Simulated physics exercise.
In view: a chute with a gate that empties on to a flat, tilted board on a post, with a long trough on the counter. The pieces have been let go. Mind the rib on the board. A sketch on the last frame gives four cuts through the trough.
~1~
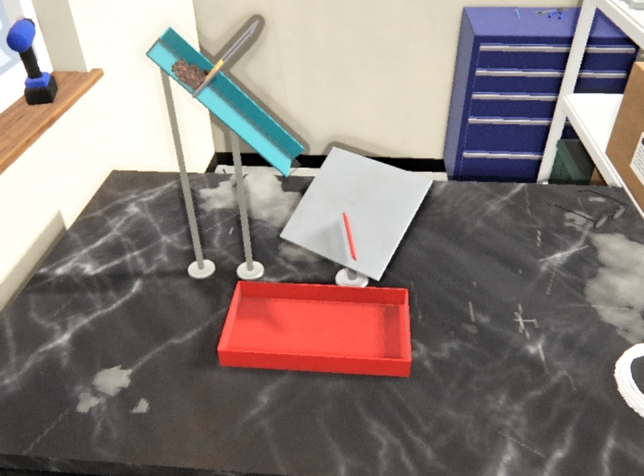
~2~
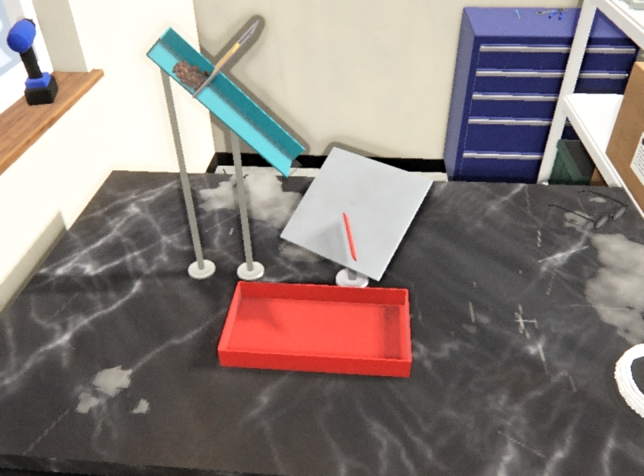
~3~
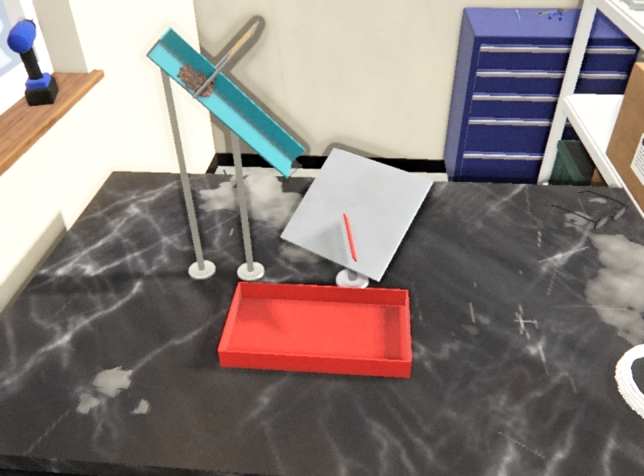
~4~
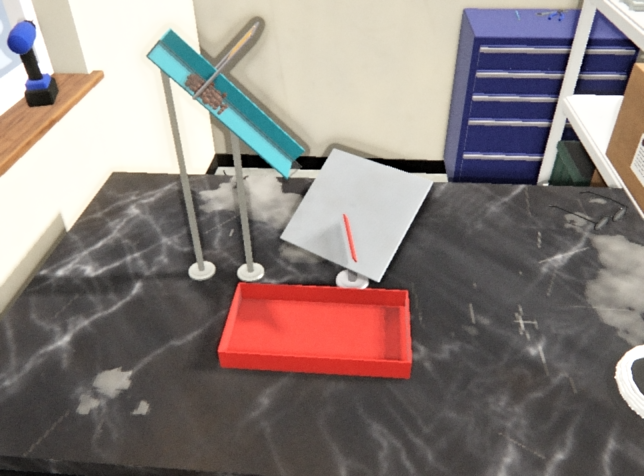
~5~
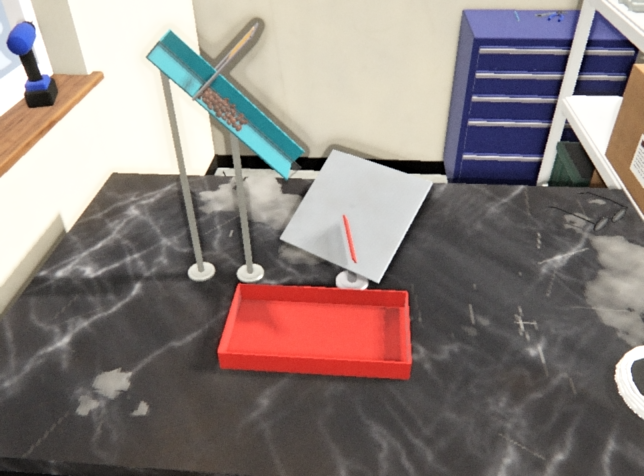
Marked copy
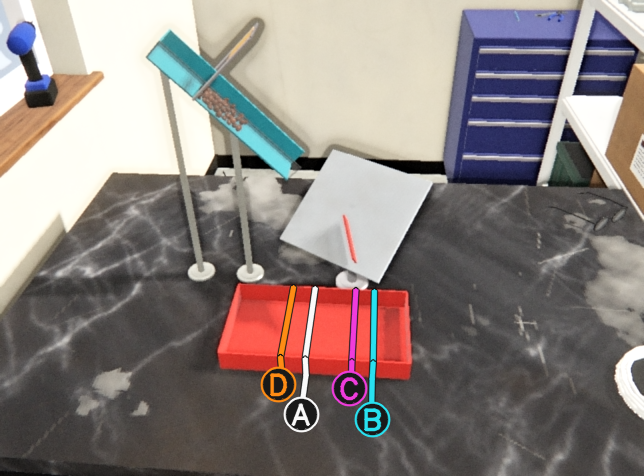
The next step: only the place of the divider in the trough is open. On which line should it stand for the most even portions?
Use line A.
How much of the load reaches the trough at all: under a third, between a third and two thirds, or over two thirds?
About that: Over two thirds.
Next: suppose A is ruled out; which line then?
It is D.
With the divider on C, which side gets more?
More lands on the left.
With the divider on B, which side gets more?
More lands on the left.
On the marked copy, line A crosses the front rim at (305, 357); line B crosses the front rim at (373, 361); line C crosses the front rim at (351, 360); line D crosses the front rim at (280, 356).
Choosing A, of what is caught, about two thirds on the left of the divider, about a third on the right.
Choosing B, of what is caught, nearly all on the left of the divider, a stray few on the right.
Choosing C, of what is caught, nearly all on the left of the divider, a small part on the right.
Choosing D, of what is caught, about a quarter on the left of the divider, most on the right.
